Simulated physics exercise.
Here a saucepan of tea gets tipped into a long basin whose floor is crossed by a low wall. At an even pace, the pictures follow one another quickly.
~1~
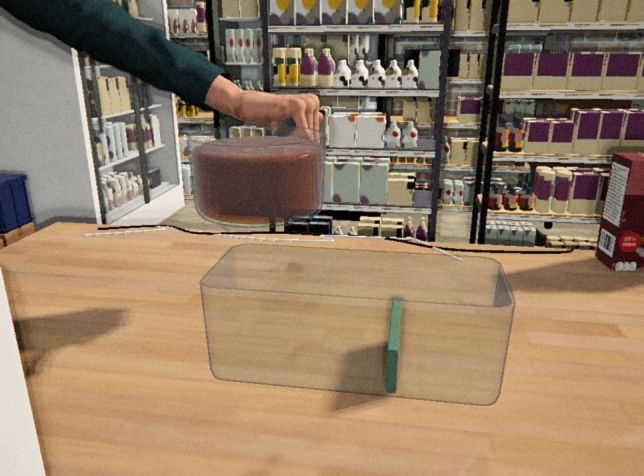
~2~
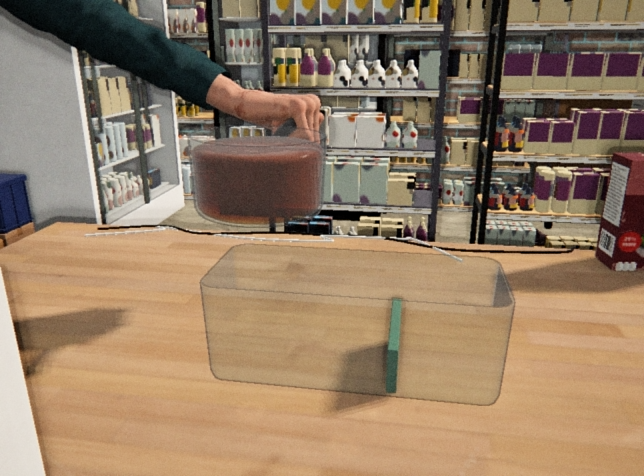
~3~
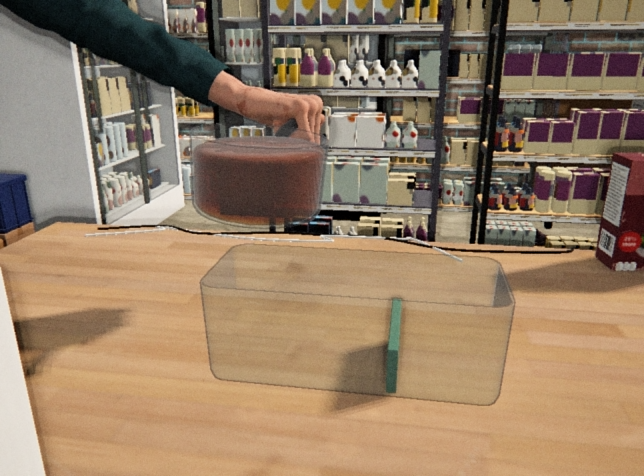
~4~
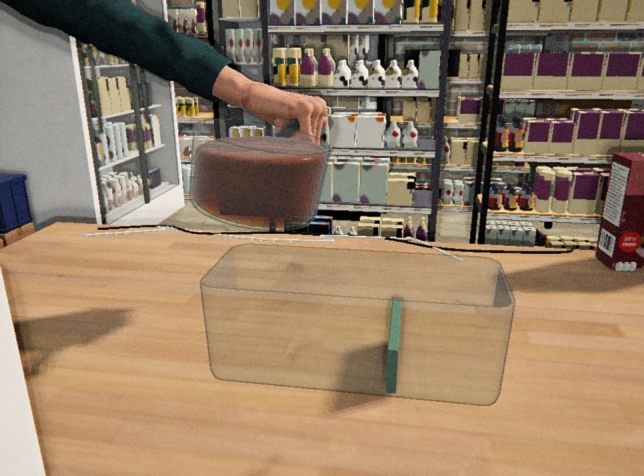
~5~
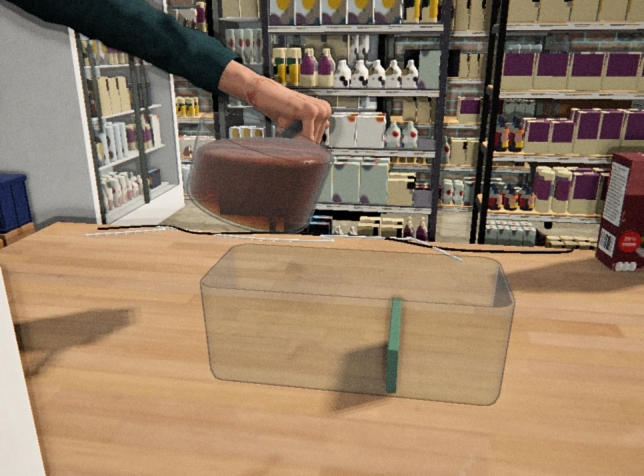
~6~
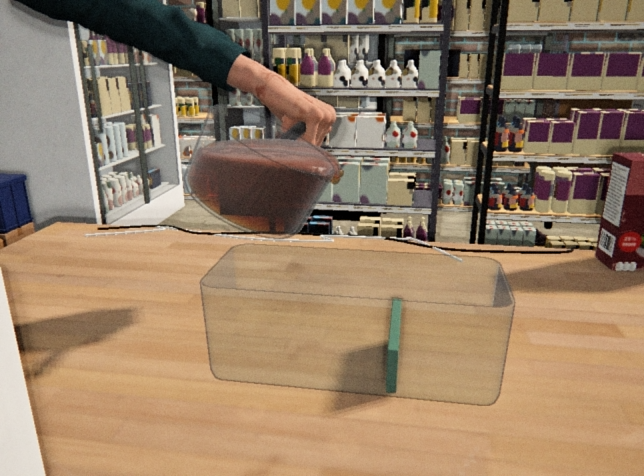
We see a hand holding a clear container of reddish-brown liquid above a long transparent basin with a low green wall inside, on a wooden counter; after barely moving, the hand gradually tilts the container down toward the right.
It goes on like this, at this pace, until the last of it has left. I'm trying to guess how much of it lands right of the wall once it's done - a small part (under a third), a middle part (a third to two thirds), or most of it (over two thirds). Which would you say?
I'd say a small part, under a third.
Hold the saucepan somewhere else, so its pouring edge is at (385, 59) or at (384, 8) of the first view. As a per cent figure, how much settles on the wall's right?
In order: Close to 75 and 70 percent.
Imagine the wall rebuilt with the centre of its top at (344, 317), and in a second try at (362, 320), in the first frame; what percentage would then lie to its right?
Respectively 80 and 65 per cent, approximately.
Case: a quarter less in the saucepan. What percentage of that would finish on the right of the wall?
About 5 in a hundred.
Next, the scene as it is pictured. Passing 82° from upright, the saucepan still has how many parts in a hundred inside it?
It still holds around 45 per cent there.
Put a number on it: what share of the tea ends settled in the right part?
About 20 per cent.
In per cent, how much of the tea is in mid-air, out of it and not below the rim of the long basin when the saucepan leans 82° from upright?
Airborne share: Approx. 30 %.
A moment on, the tilt is 82° and 43 per cent is still to pour, 17 is left of the wall and 10 right of it.
Next, the tilt is 97° and 11 per cent is still to pour, 63 is left of the wall and 20 right of it.
Then the tilt is 97° and 3 per cent is still to pour, 66 is left of the wall and 21 right of it.
Later the tilt is 97° and 1 per cent is still to pour, 71 is left of the wall and 21 right of it.
In the end 71 per cent lies left of the wall, 22 right of it and 8 outside.
